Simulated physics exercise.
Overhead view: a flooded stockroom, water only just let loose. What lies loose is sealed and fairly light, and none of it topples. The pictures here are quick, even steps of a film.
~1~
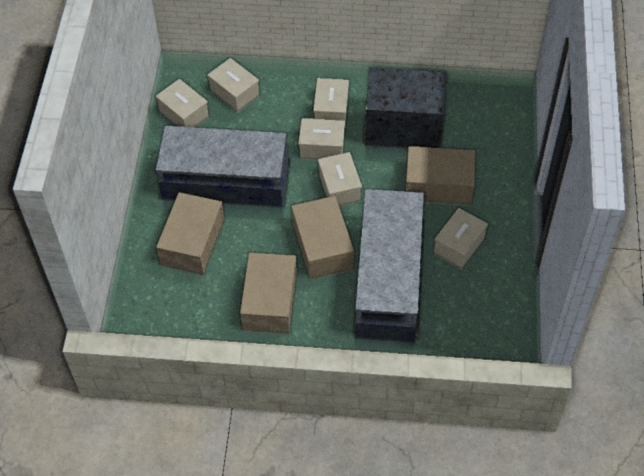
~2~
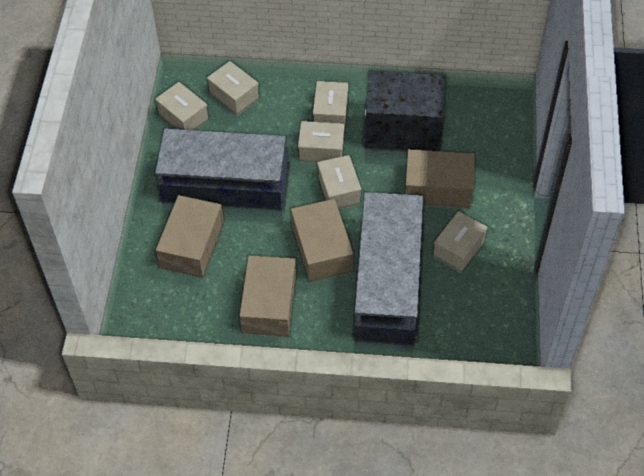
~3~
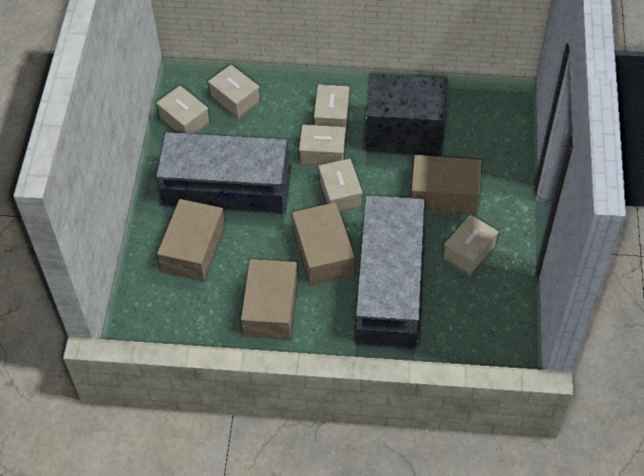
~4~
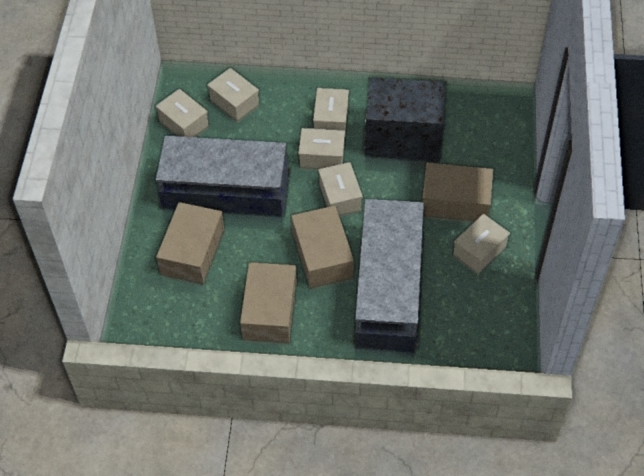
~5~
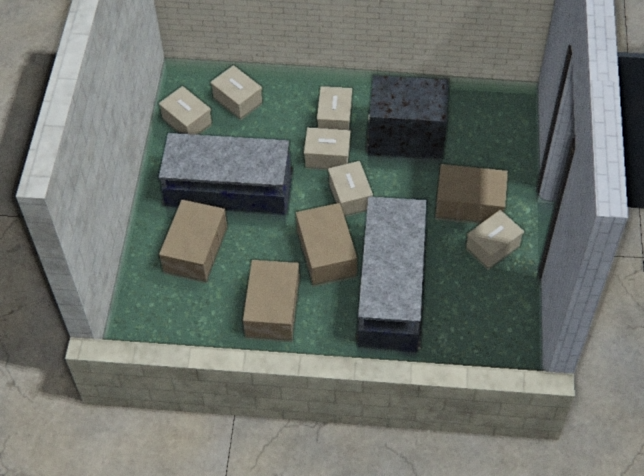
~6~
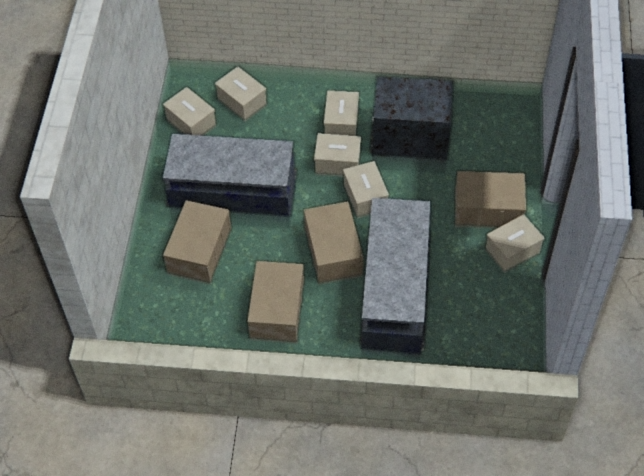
In the video, boxes and stone-topped blocks sit in green water inside a walled enclosure seen from above; a small box on the right drifts rightward and turns, then a larger box beside it and small central boxes shift slightly right.
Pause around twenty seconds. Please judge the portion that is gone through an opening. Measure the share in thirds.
In the middle third.
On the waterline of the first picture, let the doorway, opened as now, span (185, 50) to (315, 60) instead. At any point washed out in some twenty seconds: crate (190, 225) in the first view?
As I see it, it's trapped.
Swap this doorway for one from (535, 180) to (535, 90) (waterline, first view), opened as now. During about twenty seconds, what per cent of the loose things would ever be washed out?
It works out to some 60 in a hundred.
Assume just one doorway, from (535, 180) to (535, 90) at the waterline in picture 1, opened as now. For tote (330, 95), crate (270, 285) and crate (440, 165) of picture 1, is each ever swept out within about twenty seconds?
One by one: Exits; held indoors; exits.
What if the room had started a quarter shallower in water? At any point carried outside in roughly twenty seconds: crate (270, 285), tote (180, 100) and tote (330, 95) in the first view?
For the three, in the order given: Remains in the room, remains in the room and remains in the room.
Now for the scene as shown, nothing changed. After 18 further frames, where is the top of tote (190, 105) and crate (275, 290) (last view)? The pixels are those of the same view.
First near (221, 111), second near (337, 325).
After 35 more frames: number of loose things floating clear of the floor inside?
I count 5.
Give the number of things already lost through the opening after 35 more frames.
5.
A moment on, 2 of 10 are out; 8 afloat.
Next, 4 of 10 are out; 6 afloat.
Later, 5 of 10 are out; 5 afloat.
In the end, 5 of 10 are out; 5 afloat.
